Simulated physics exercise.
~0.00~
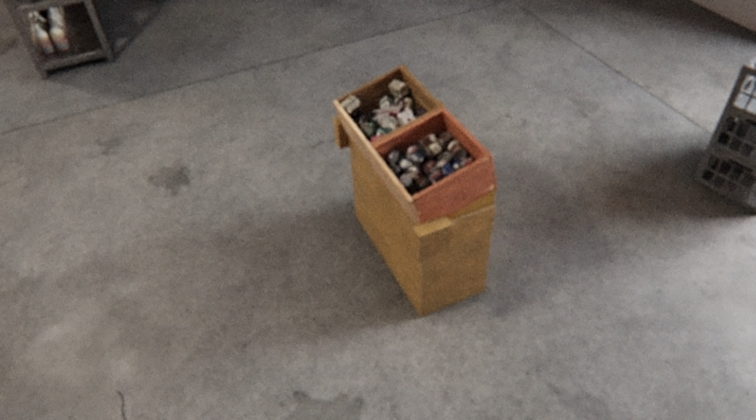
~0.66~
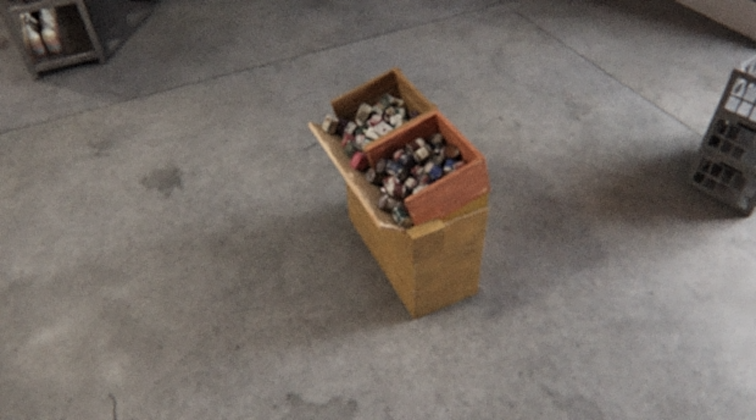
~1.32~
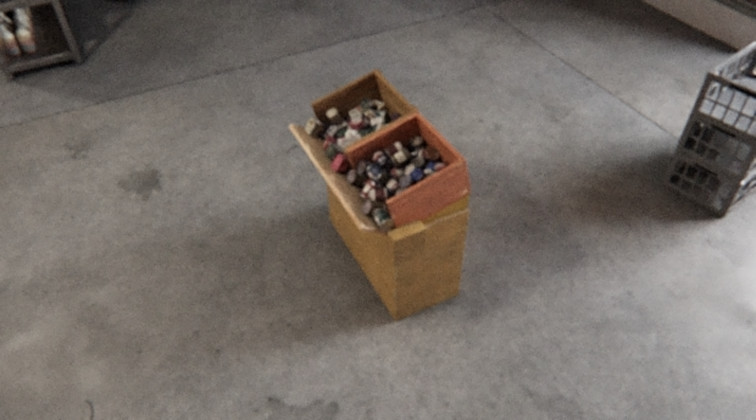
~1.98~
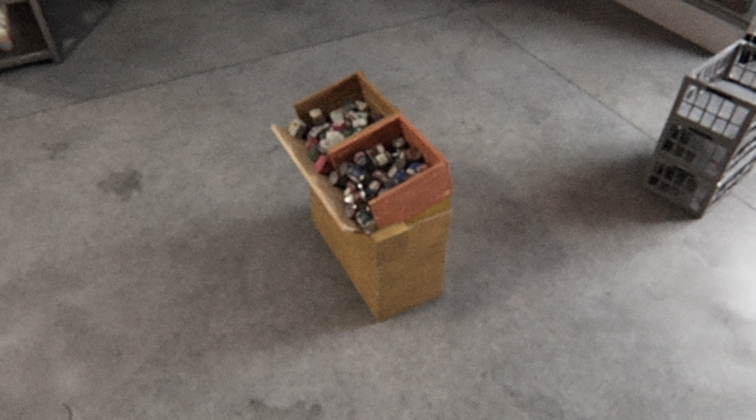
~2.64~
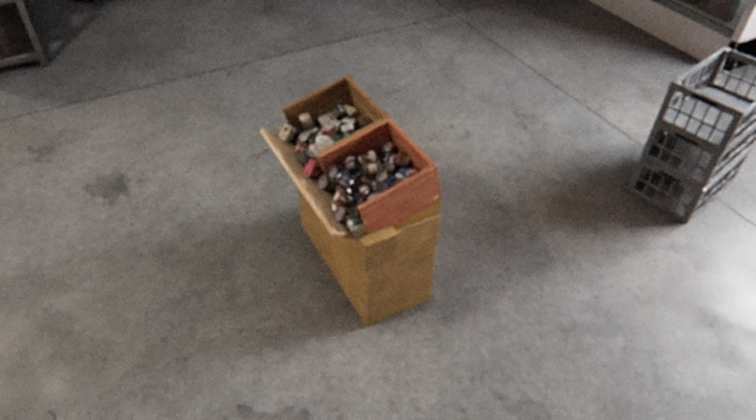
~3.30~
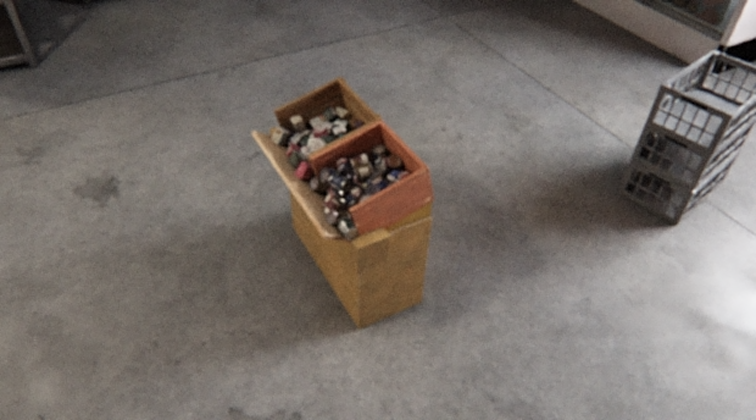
The clip opens on an orange bin and a wooden bin fixed side by side on a yellowish stand on a grey concrete floor, both packed with small, loose goods. At first the goods sit inside the bins, then a flap along the left side leans outward and the pieces slump toward it. They bunch up against the leaning flap and shift only slightly after that. Meanwhile the view drifts right, bringing more of a grey crate into sight. At the end, the flap still leans, both bins remain full, and no pieces lie on the floor.
